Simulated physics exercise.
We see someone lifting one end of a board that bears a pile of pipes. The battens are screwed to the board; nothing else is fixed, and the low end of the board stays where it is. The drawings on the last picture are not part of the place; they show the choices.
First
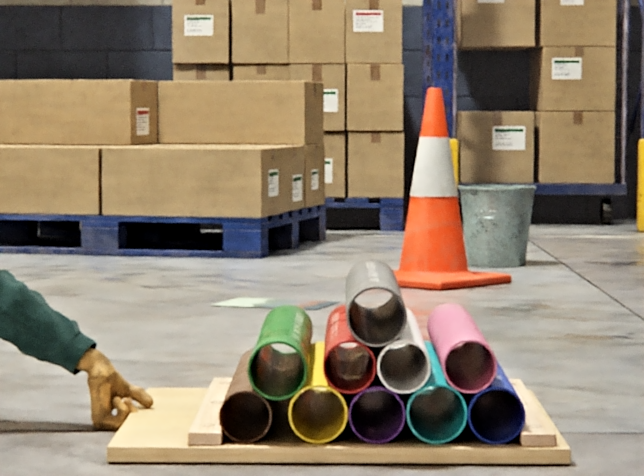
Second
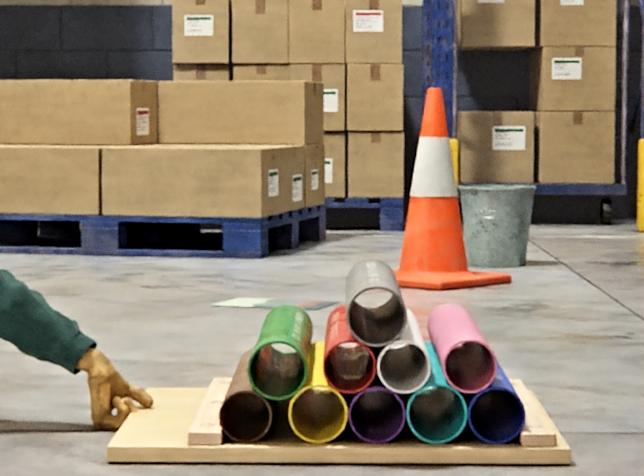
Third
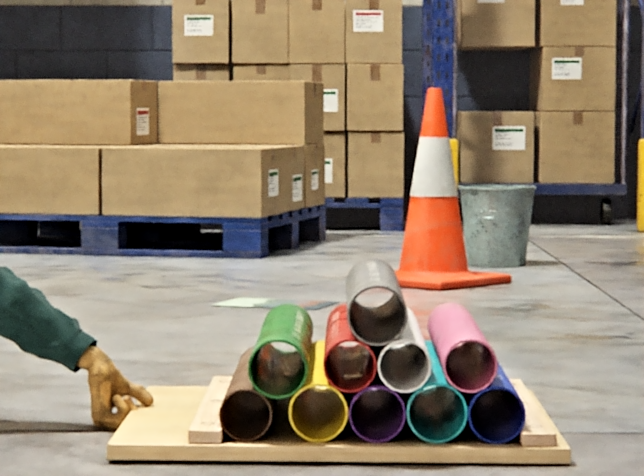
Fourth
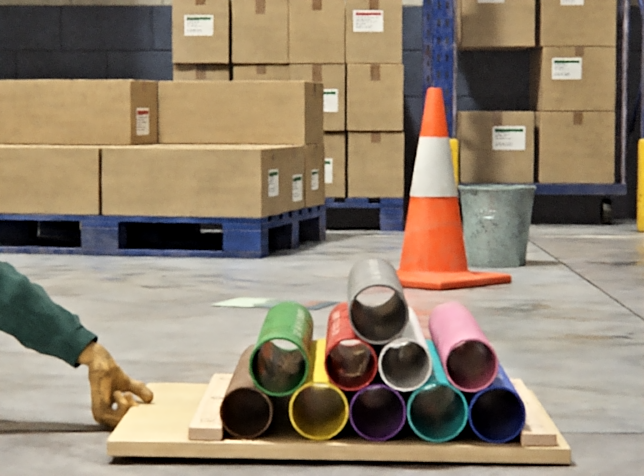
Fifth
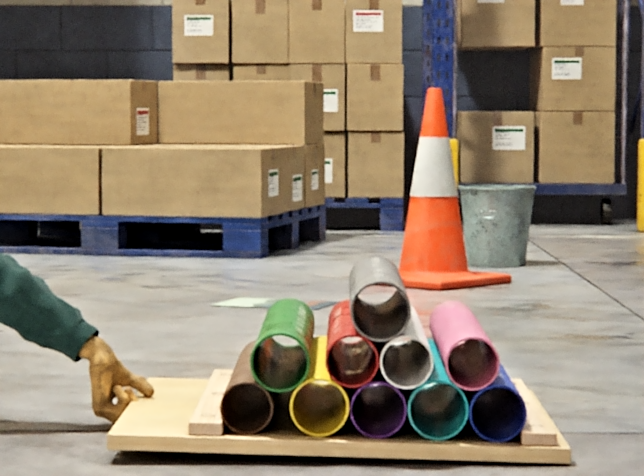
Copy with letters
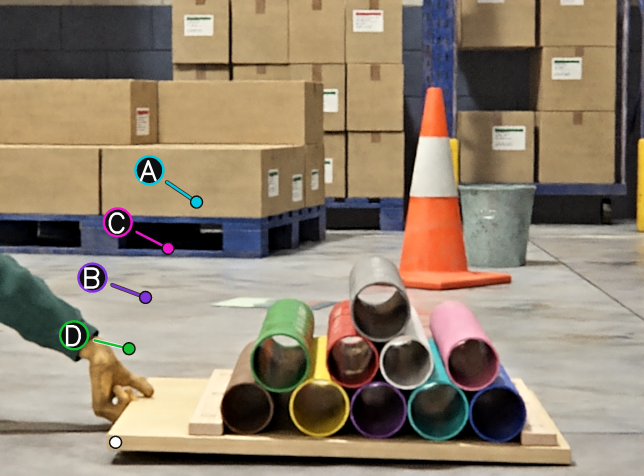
An arm in a dark green sleeve reaches in from the left of a warehouse, seen from the front at a low level, its hand gripping the end of a pale wooden board. Colourful pipes lie stacked between battens on the board, a grey one on top, with an orange cone and cardboard boxes behind. The hand raises the board's left end very slightly, the pipes shifting barely with it, while the camera stays still.
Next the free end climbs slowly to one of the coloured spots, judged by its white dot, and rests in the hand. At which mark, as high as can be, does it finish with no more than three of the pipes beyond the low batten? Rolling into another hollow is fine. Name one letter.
Up to C.
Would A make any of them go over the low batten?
Yes, at A.
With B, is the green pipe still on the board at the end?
Yes, with B.
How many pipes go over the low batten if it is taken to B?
It comes to none.
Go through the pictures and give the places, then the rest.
The first picture shows purple pipe (377, 415); turquoise pipe (437, 414); blue pipe (496, 415).
The second picture shows blue pipe (496, 415); red pipe (349, 366).
The third picture shows board (339, 415); brown pipe (246, 415); pink pipe (470, 366).
The fourth picture shows board (339, 413); brown pipe (246, 412); yellow pipe (319, 410).
The fifth picture shows board (339, 411); brown pipe (247, 408); yellow pipe (320, 407).
On the copy, A at (197, 202); B at (146, 298); C at (168, 248); D at (129, 349); the white dot at (116, 442).
On C. First, board at 16°.
Then, board at 27°.
Finally, board at 27°, none over the low batten.
By contrast, A ten over the low batten; B none over the low batten; D none over the low batten.
